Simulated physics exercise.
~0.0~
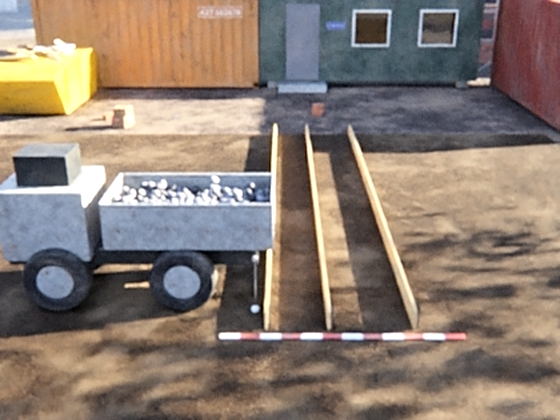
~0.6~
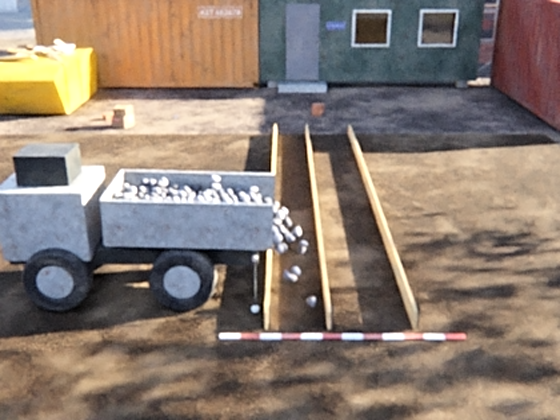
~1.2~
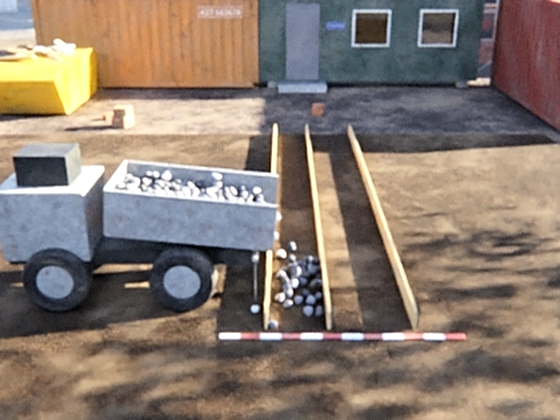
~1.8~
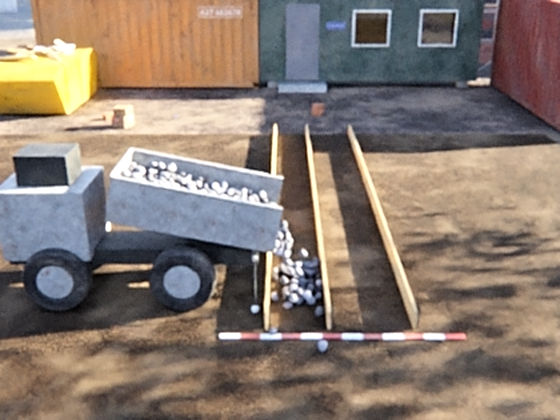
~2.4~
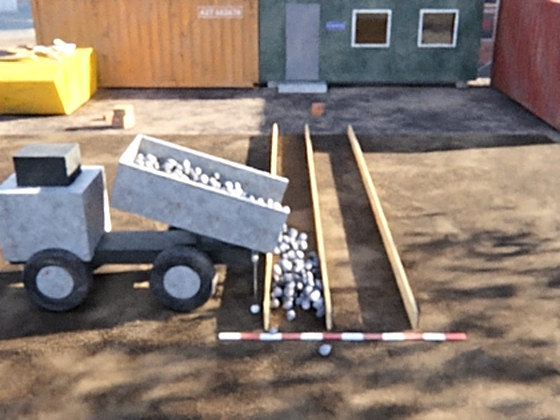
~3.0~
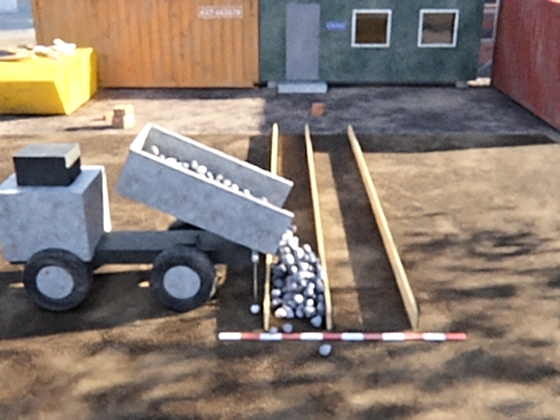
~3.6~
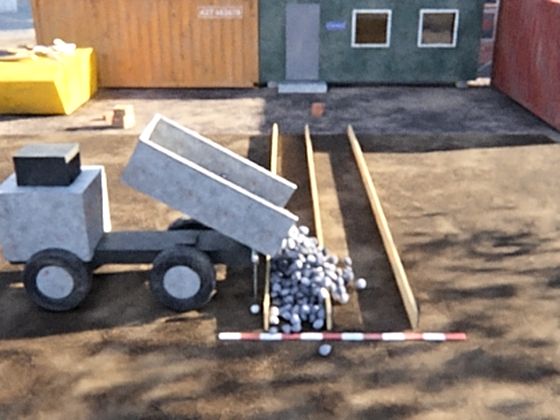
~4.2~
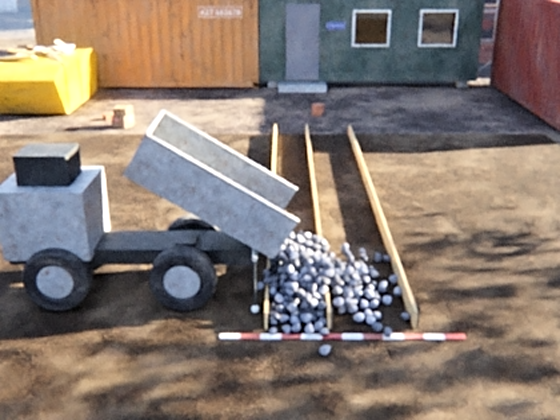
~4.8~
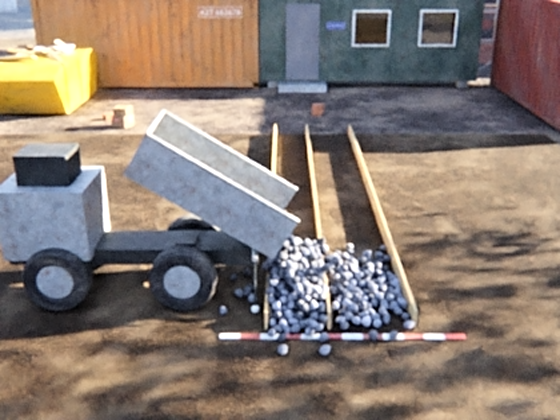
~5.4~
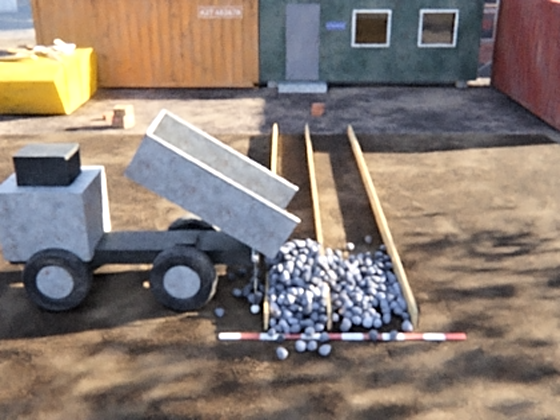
A grey tipper truck raises its body and pours out pale stones, which heap between wooden planks and spill into the far bay.
